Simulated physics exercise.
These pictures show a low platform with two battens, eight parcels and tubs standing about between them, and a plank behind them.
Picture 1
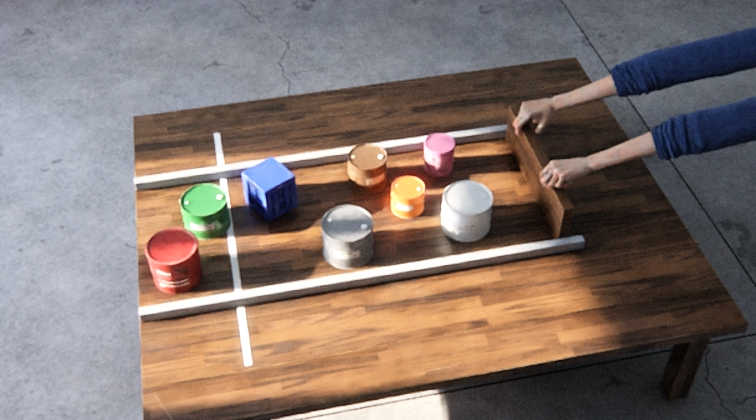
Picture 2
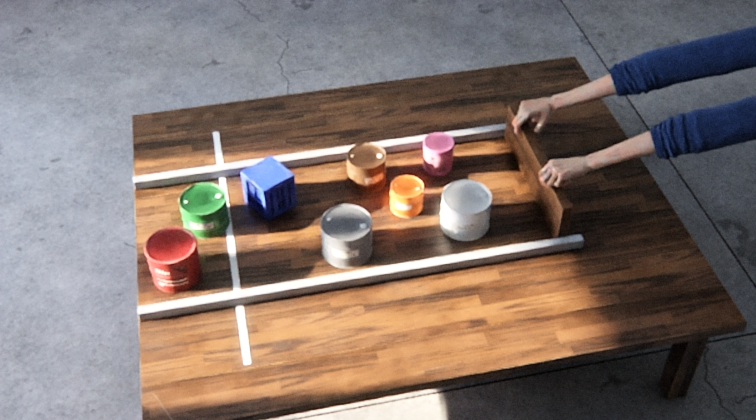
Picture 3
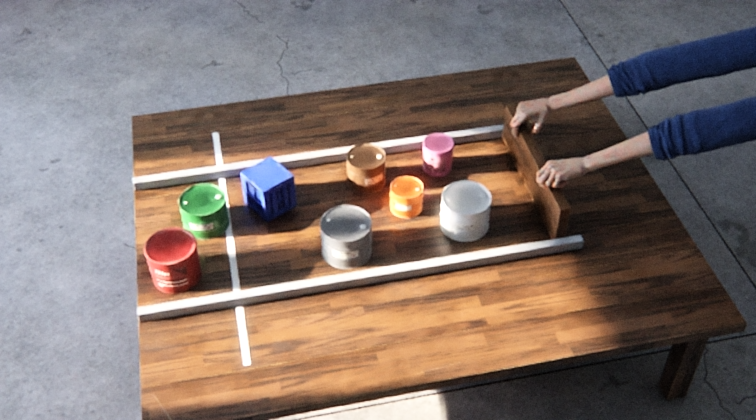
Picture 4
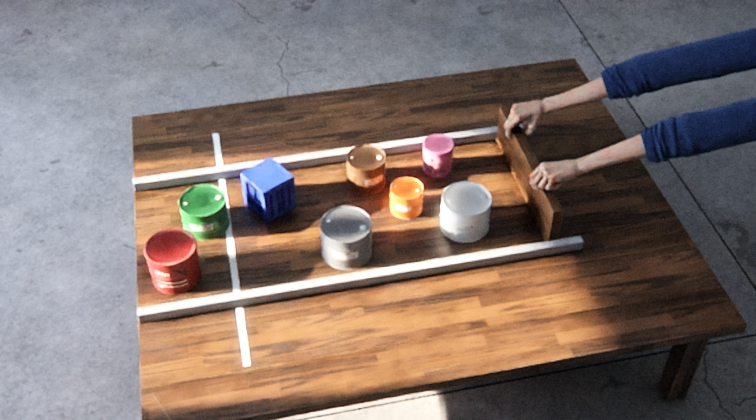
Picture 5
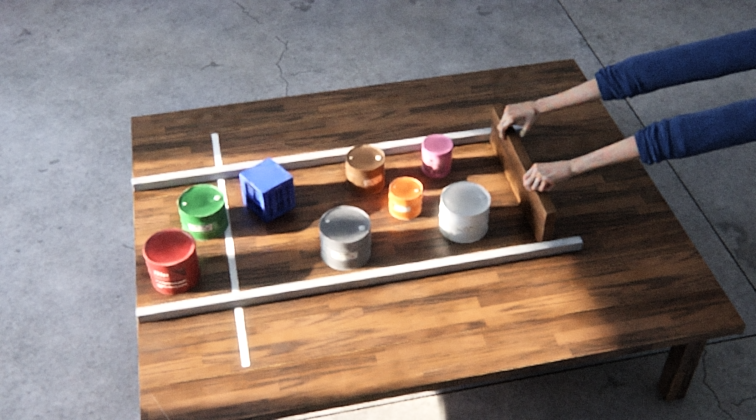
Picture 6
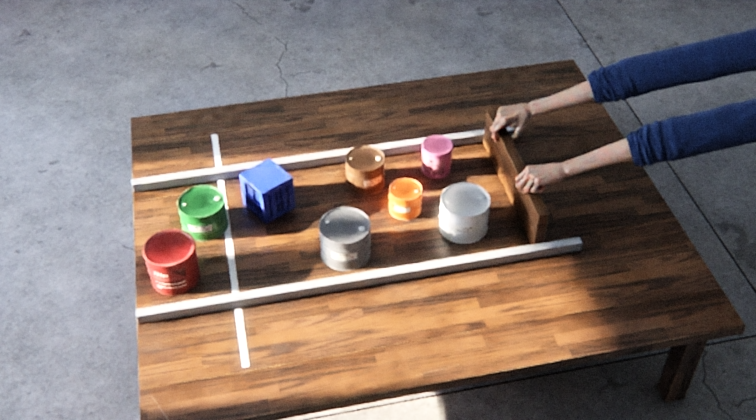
Two hands sliding a wooden plank slightly left between two pale battens on a table, the coloured tubs and blue crate staying still.
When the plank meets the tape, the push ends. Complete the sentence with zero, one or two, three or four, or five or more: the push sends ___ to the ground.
The push sends one or two to the ground.
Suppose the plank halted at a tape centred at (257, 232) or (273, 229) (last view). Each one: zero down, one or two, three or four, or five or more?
First tape: None; second tape: None at all.
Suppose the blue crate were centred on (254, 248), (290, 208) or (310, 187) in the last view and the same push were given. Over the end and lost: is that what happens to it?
It topples off, then keeps its place, then keeps its place.
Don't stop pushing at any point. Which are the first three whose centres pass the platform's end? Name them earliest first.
Order noted: Red pail, green canister, grey canister.
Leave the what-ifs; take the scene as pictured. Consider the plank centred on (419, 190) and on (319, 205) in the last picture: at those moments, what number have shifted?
The counts are 4 and 7.
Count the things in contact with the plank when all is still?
I count 3 of them.
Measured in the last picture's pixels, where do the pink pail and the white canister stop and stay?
One is at about (205, 180), the other at about (204, 254).
Soon after, none off yet; red pail at rest near (173, 262); green canister at rest near (203, 213); blue crate at rest near (268, 191).
Then, none off yet; red pail at rest near (173, 262); green canister moved a little near (194, 216); blue crate moved about its own width near (234, 200).
By the end, the number that fall off is one or two; fallen, green canister and red pail.
